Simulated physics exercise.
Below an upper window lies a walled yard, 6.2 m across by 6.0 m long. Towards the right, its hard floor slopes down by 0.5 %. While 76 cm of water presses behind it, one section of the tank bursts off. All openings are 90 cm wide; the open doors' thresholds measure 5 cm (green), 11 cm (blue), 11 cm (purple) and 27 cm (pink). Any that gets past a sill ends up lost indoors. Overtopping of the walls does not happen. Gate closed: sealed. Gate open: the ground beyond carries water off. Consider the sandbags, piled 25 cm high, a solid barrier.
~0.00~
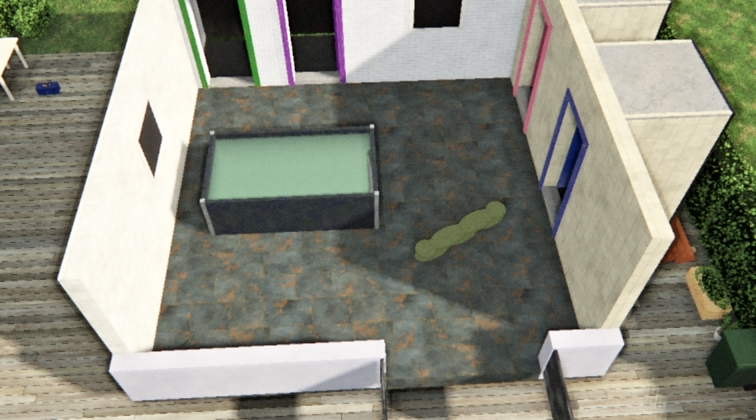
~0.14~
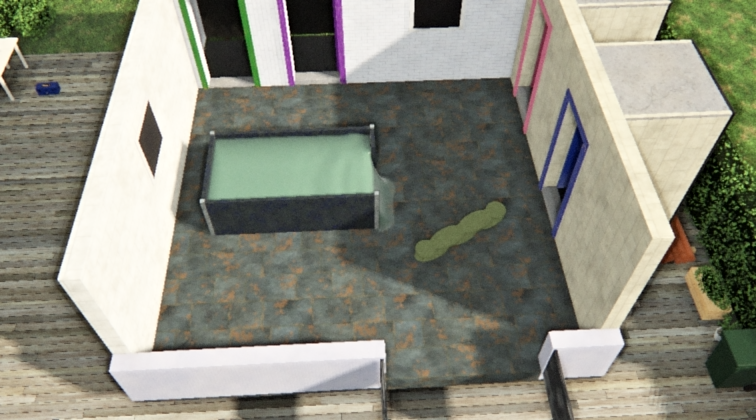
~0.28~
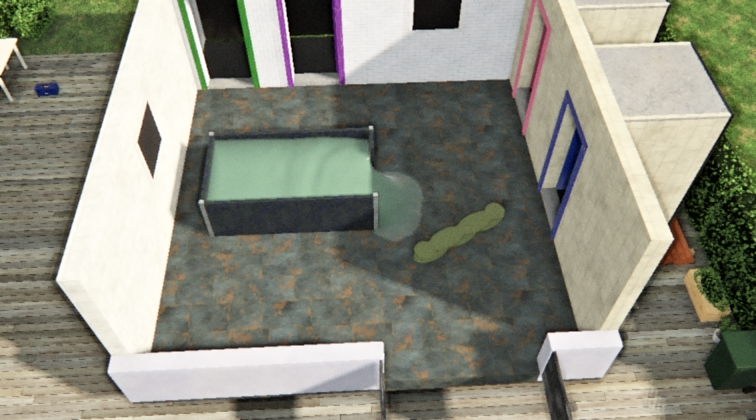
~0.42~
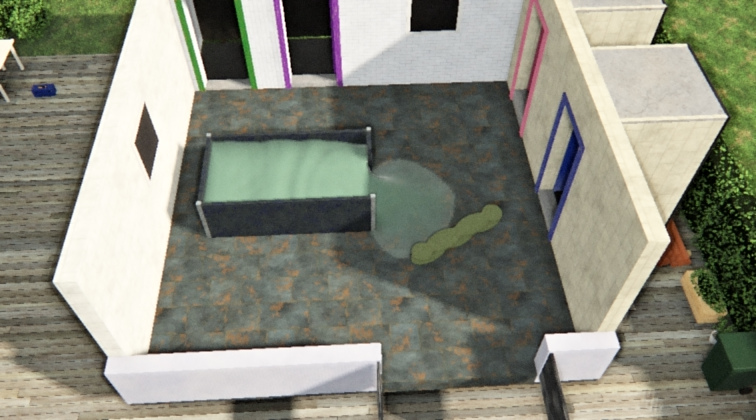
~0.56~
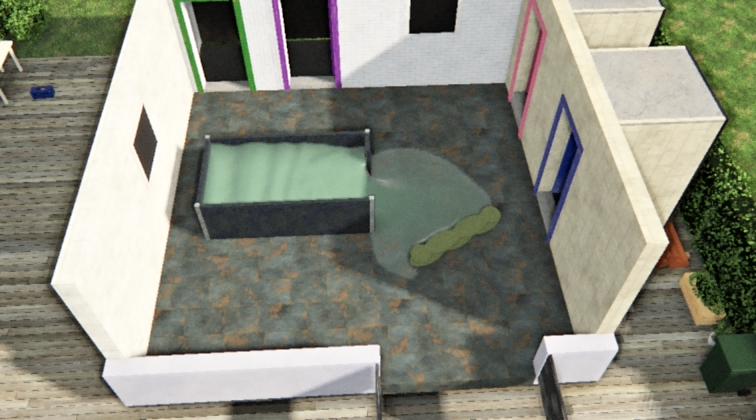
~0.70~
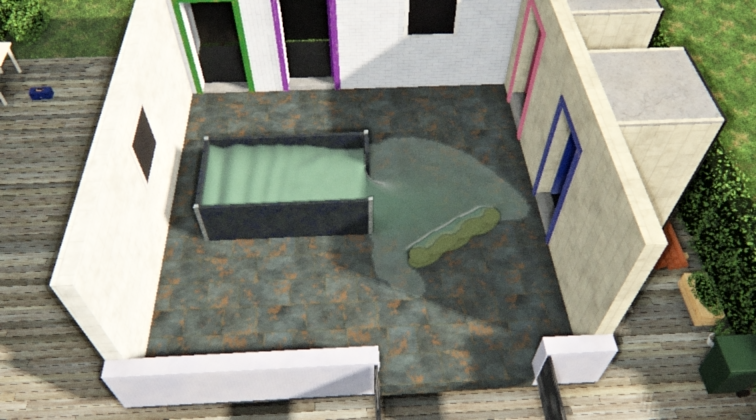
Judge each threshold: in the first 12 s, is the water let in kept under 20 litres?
Verdicts: Green door, not kept under; blue door, not kept under; purple door, kept under; pink door, kept under.
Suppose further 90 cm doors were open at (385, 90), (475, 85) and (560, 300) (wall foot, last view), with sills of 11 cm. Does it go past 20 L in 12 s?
First doorway falls short, second gets there, third falls short.
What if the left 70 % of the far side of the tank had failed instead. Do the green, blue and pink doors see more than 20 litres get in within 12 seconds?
Then green exceeds it, blue does not exceed it, pink does not exceed it.
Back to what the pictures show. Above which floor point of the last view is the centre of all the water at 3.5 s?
(393, 182).
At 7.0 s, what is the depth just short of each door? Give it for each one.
You'd see green at 8 cm, blue at 9 cm, purple at 5 cm and pink at 15 cm.
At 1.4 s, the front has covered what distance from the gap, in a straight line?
That works out near 3.4 m.
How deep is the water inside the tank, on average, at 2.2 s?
It averages close to 39 centimetres.
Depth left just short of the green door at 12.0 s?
9.5 cm or so.
After 1.4 s water covers 25 % of the floor and is deepest (44 cm) near (527, 180); green door not reached, blue door 7 cm at the sill, 20 L in, purple door not reached, pink door 4 cm at the sill, 0 L in.
After 2.2 s water covers 40 % of the floor and is deepest (46 cm) near (502, 85); green door not reached, blue door 20 cm at the sill, 57 L in, purple door not reached, pink door 19 cm at the sill, 0 L in.
After 3.5 s water covers 50 % of the floor and is deepest (36 cm) near (493, 85); green door not reached, blue door 15 cm at the sill, 111 L in, purple door 4 cm at the sill, 0 L in, pink door 19 cm at the sill, 0 L in.
After 7.0 s water covers 90 % of the floor and is deepest (17 cm) near (193, 95); green door 8 cm at the sill, 10 L in, blue door 9 cm at the sill, 131 L in, purple door 5 cm at the sill, 0 L in, pink door 15 cm at the sill, 1 L in.
After 12.0 s water covers 95 % of the floor and is deepest (10 cm) near (340, 103); green door 9 cm at the sill, 117 L in, blue door 6 cm at the sill, 132 L in, purple door 10 cm at the sill, 0 L in, pink door 8 cm at the sill, 1 L in.
